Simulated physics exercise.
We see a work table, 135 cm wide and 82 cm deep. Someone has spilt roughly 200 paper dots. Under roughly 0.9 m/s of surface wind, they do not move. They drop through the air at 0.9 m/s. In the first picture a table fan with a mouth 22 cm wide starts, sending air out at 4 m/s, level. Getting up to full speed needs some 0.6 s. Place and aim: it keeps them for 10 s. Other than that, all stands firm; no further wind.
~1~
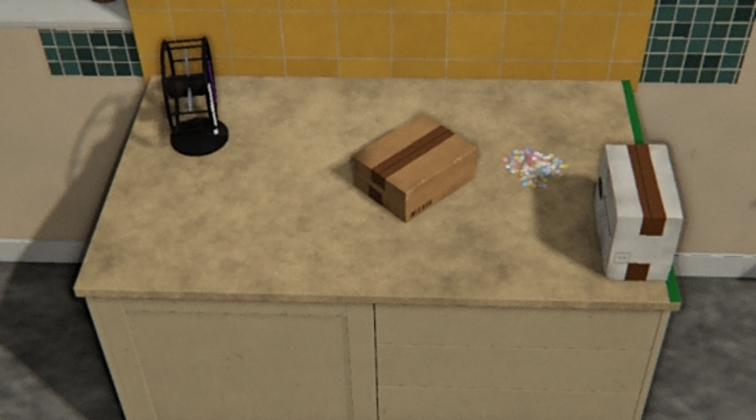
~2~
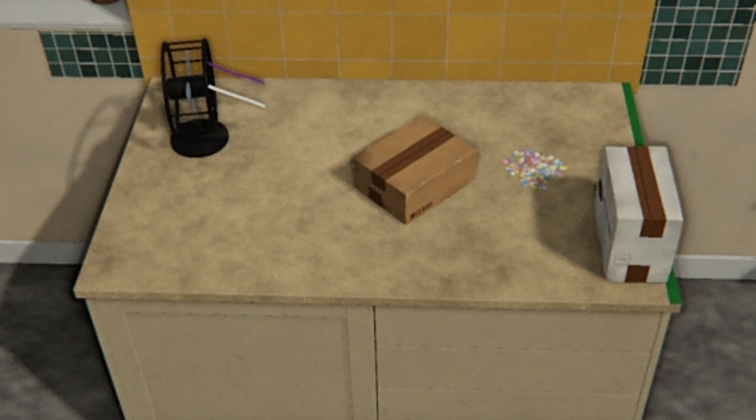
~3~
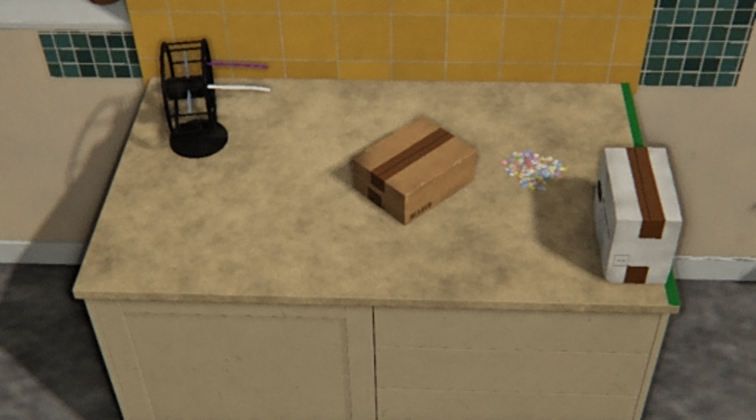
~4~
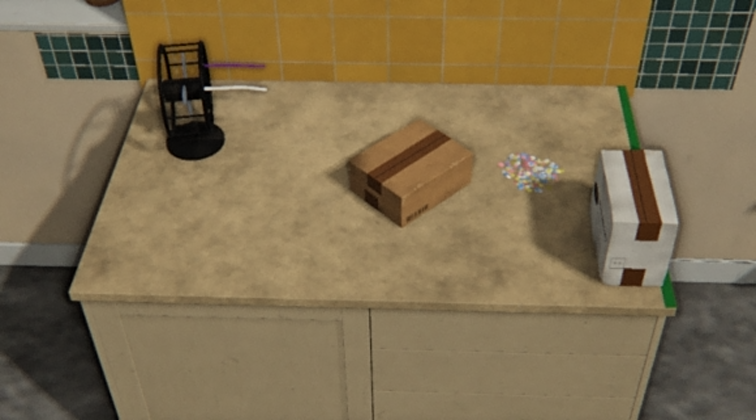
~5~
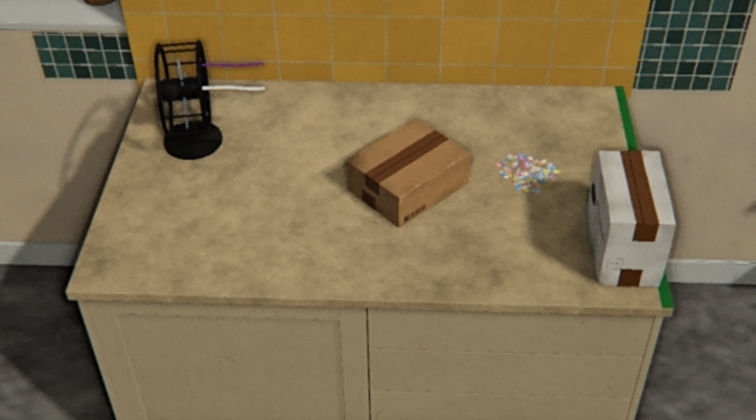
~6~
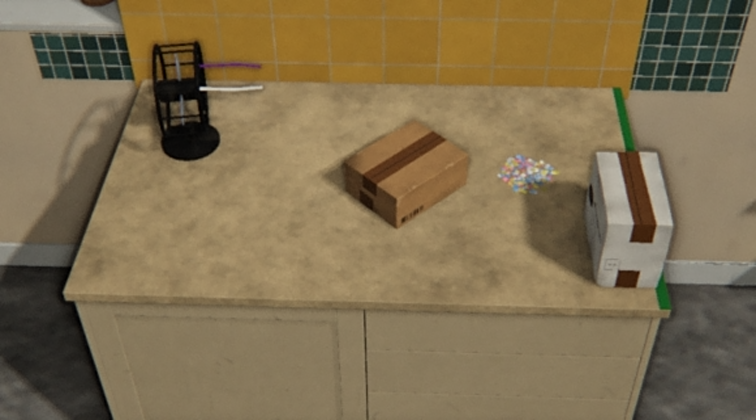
Work table with a black fan blowing purple and white ribbons rightward, then a few paper dots shifting slightly between two boxes.
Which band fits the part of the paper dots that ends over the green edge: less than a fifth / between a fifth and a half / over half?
Of the paper dots, under a fifth end over the green edge.
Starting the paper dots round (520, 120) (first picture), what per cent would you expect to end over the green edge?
In that setup it'd be around 70 in a hundred.
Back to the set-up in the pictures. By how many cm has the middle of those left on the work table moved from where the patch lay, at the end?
Close to 10 cm.
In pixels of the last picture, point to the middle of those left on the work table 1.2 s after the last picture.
About (534, 206).
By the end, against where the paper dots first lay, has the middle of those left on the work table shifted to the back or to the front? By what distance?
So it moved toward the front edge, something like 10 centimetres.
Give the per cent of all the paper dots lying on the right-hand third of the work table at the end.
90 %.
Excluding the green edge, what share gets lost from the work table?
0 %.
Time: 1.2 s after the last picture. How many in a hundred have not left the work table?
Estimate: Around 90 percent.
Then, 1.2 s after the last picture, 15 % are on the move or not yet settled, 6 % are over the green edge; the middle of those still in play is near (534, 206).
Then, 2.4 s after the last picture, 12 % are on the move or not yet settled, 6 % are over the green edge; the middle of those still in play is near (534, 206).
Then, 4.7 s after the last picture, 12 % are on the move or not yet settled, 6 % are over the green edge; the middle of those still in play is near (534, 206).
Then, 9.2 s after the last picture, at the end, 6 % are over the green edge; the middle of those still in play is near (534, 206).
